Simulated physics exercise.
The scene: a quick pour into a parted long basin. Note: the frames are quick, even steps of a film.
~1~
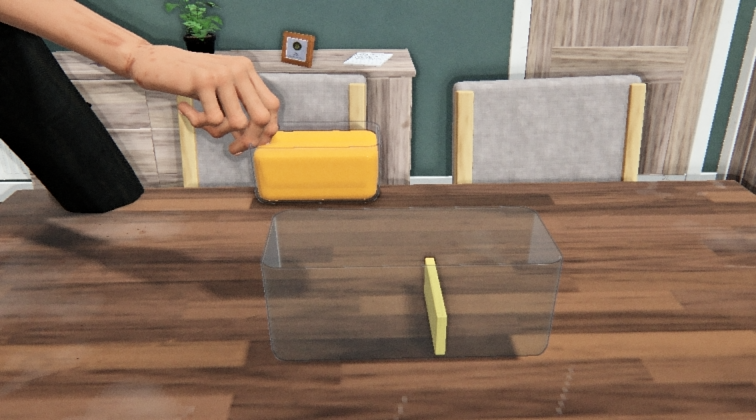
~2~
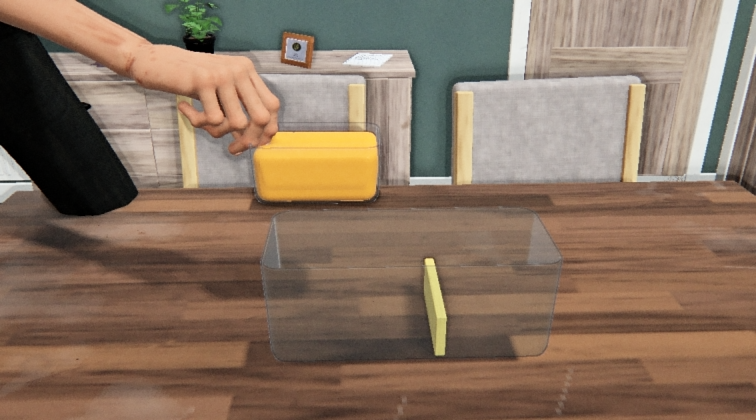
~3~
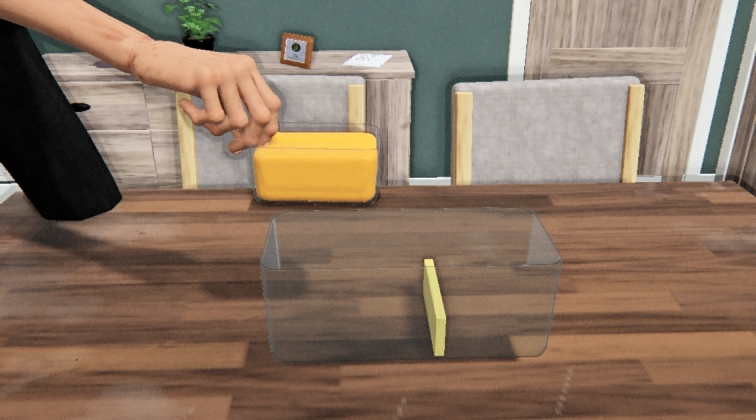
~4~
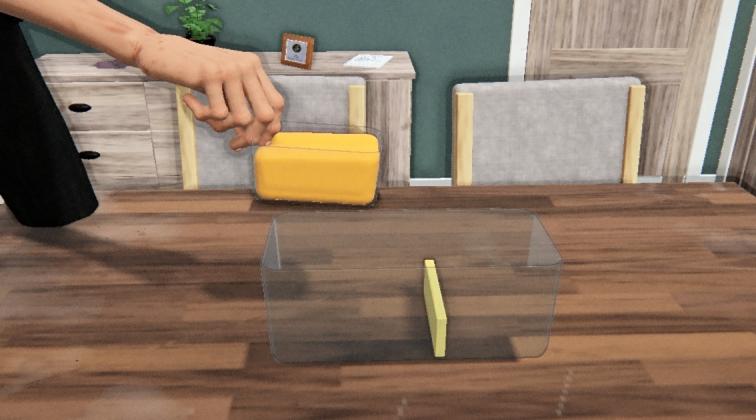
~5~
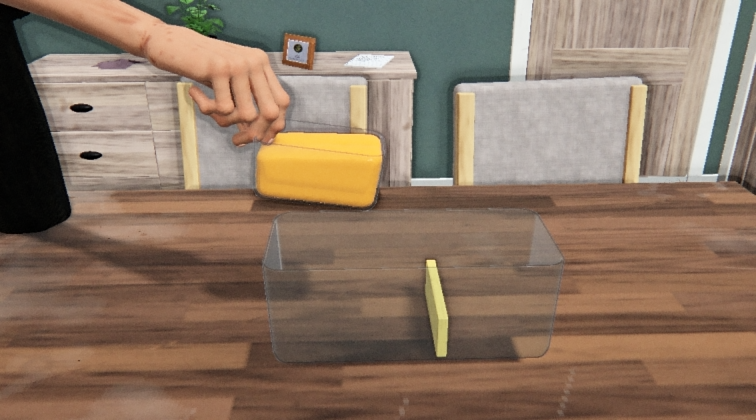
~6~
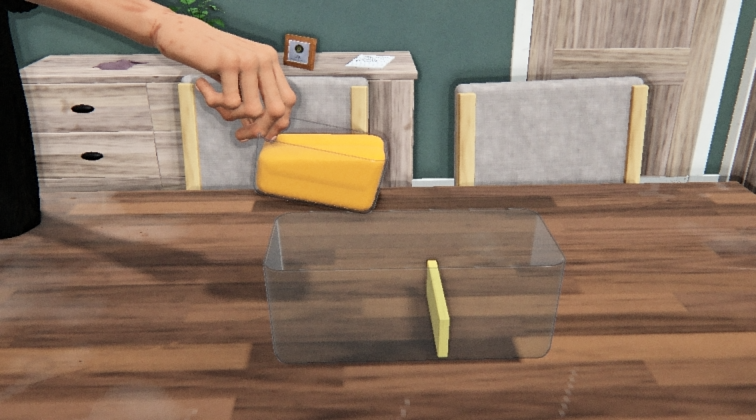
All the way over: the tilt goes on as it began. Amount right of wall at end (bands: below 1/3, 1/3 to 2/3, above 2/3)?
Lands in the middle band.
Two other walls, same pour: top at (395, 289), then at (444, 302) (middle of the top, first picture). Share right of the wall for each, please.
I'd expect near 80 percent the first time and near 40 percent the next.
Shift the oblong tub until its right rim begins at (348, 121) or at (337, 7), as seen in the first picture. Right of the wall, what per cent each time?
First about 0, then 35 per cent.
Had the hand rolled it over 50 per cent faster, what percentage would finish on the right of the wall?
Something like 40 percent.
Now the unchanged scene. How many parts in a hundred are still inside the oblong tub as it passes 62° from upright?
40 per cent, roughly.
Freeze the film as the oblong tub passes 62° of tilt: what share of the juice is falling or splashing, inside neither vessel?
Roughly 25 percent.
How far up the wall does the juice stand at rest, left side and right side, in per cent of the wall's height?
Near 20 in a hundred to the left, 30 to the right.
A moment on, the oblong tub is tipped part way and 42 per cent is still to pour, 12 is left of the wall and 19 right of it.
Next, the oblong tub is tipped on its side and 9 per cent is still to pour, 41 is left of the wall and 47 right of it.
Then the oblong tub is tipped right over and 0 per cent is still to pour, 51 is left of the wall and 47 right of it.
Later the oblong tub is tipped right over and 0 per cent is still to pour, 52 is left of the wall and 47 right of it.
In the end 52 per cent lies left of the wall, 47 right of it and 0 outside.
